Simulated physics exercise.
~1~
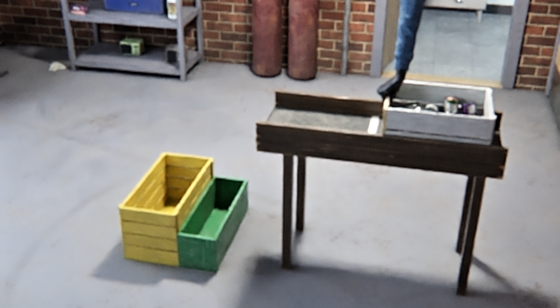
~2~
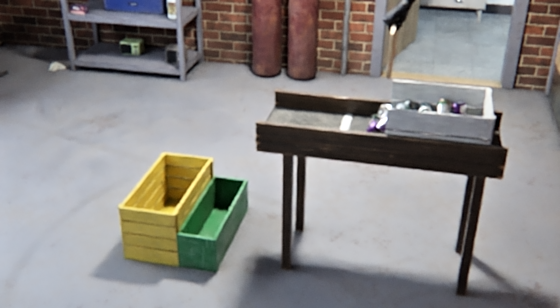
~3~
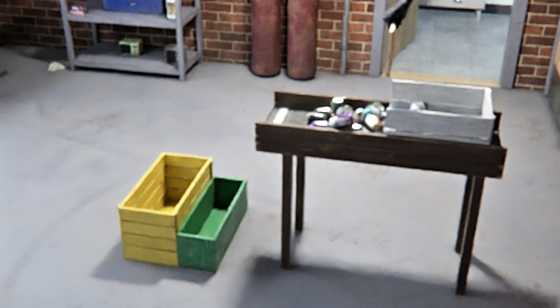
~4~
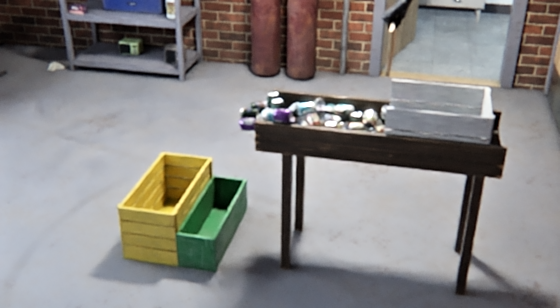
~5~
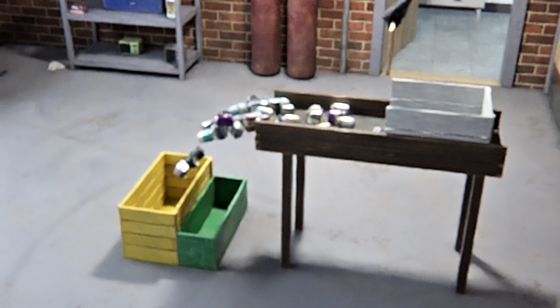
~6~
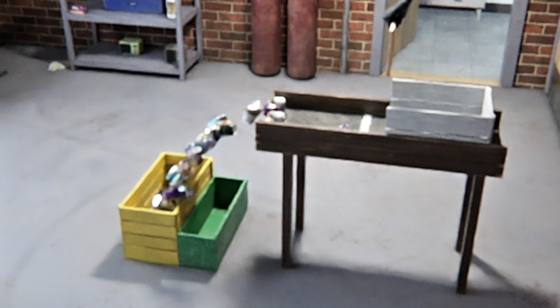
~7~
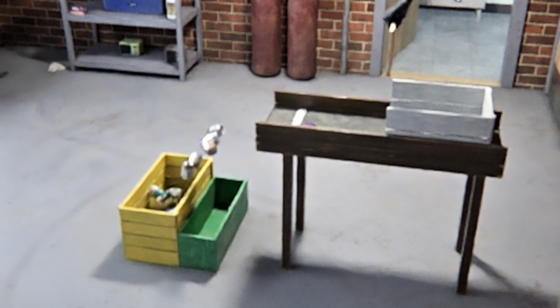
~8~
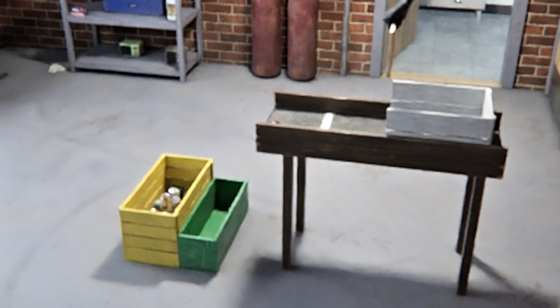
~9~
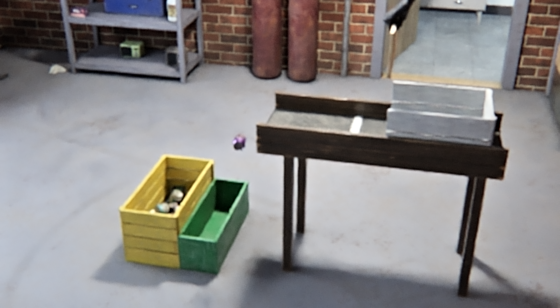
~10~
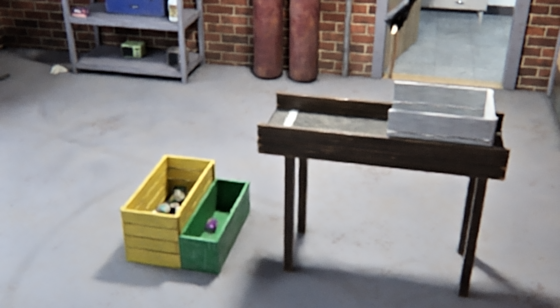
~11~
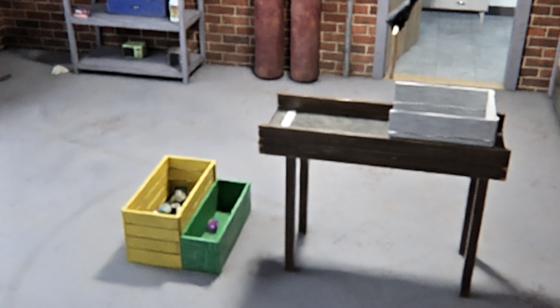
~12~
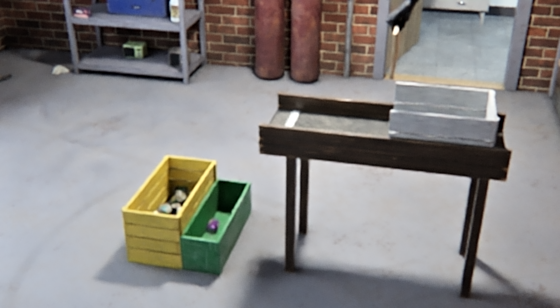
A dark-sleeved arm reaches down to a white wooden pen filled with small cans on the right end of a dark, long-legged belt table, in a brick-walled workshop seen from slightly above by a gently swaying camera. On the floor to the left sit a green tub and, beyond it, a yellow bin. The arm lifts away, and the cans spread leftward along the belt. They stream off its end in an arc, tumbling into the yellow bin. A last purple can drops later, landing alone in the green tub, while the rest lie in the yellow bin.
